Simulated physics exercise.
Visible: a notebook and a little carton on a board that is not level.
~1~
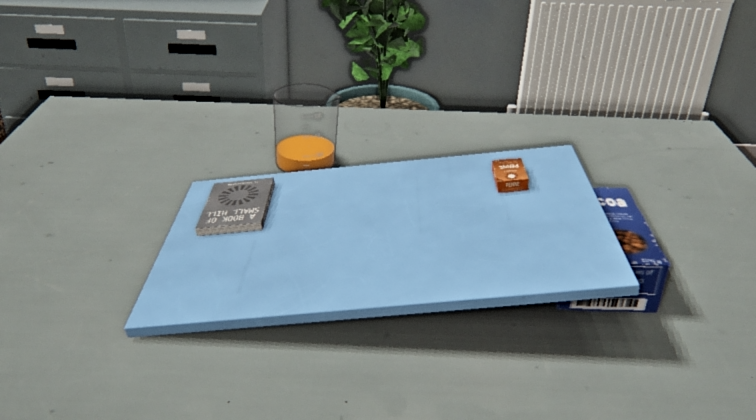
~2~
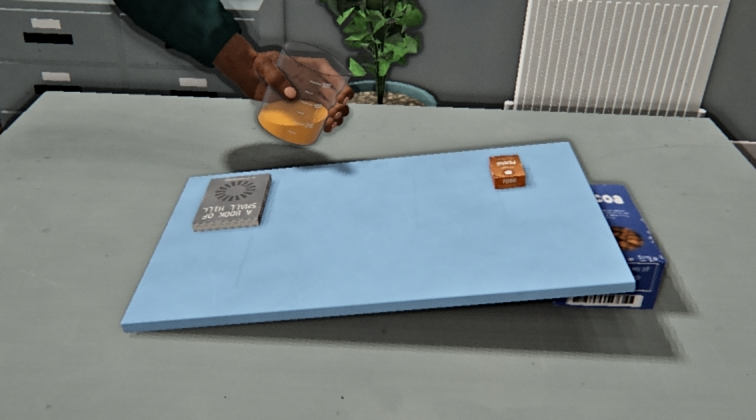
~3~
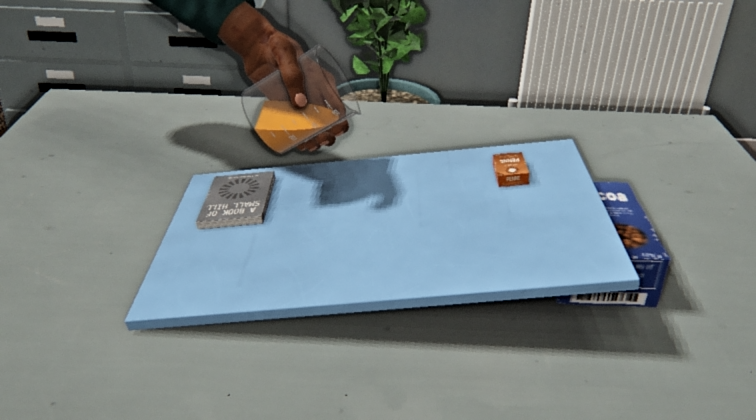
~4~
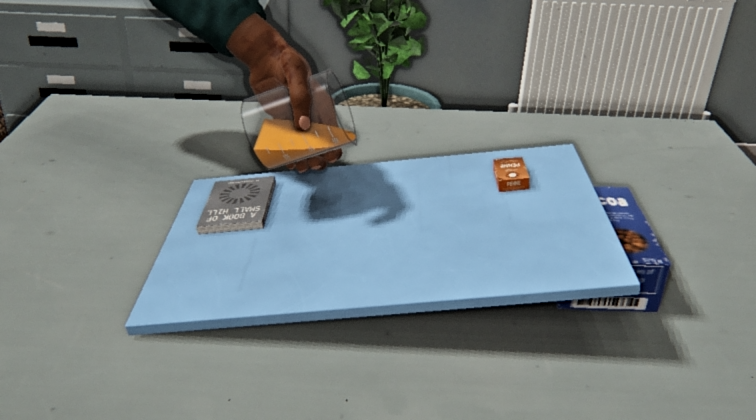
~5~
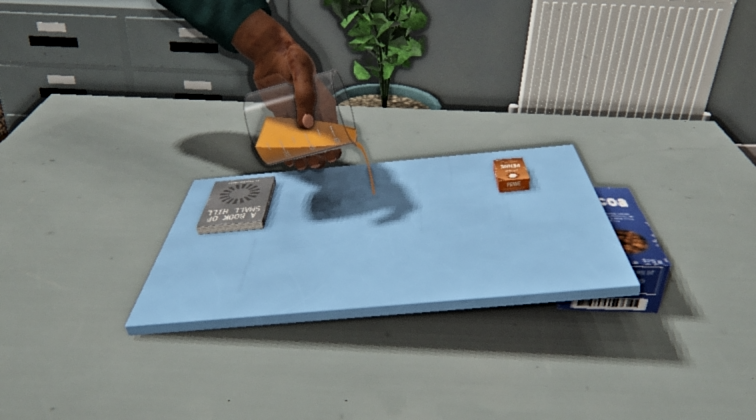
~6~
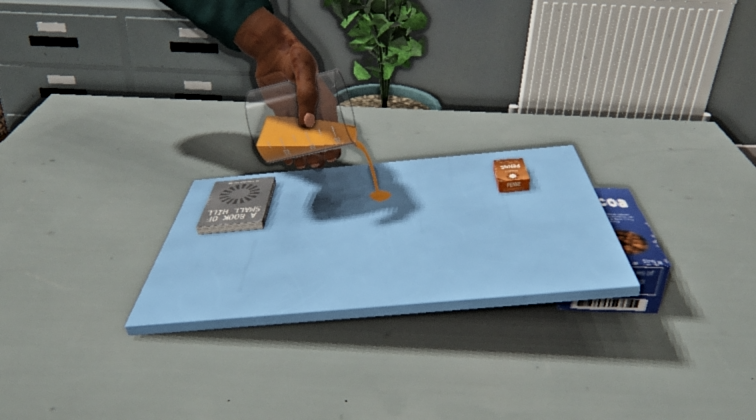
The clip opens on a tilted blue board sloping down to the left, holding a grey notebook and a little orange carton, with a beaker of orange liquid behind it. A hand lifts the beaker and tips it over the board's far edge, and a thin orange stream pours out and lands on the surface.
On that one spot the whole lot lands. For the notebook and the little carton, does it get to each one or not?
Notebook: Gets wet; little carton: Stays dry.
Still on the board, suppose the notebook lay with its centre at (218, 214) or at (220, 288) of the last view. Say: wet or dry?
Lab note - position 1: It gets touched by it; position 2: It avoids the spill.
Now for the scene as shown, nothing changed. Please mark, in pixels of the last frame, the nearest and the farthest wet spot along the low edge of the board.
Wet edge limits: (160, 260) near, (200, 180) far.
Shortly, it runs down to the left; the notebook is still dry; the little carton is still dry.
Then, it runs down to the left and off the end; the notebook is wet along its edge; the little carton is still dry.
At the finish, it runs down to the left and off the end; the notebook is wet along its edge; the little carton is still dry.
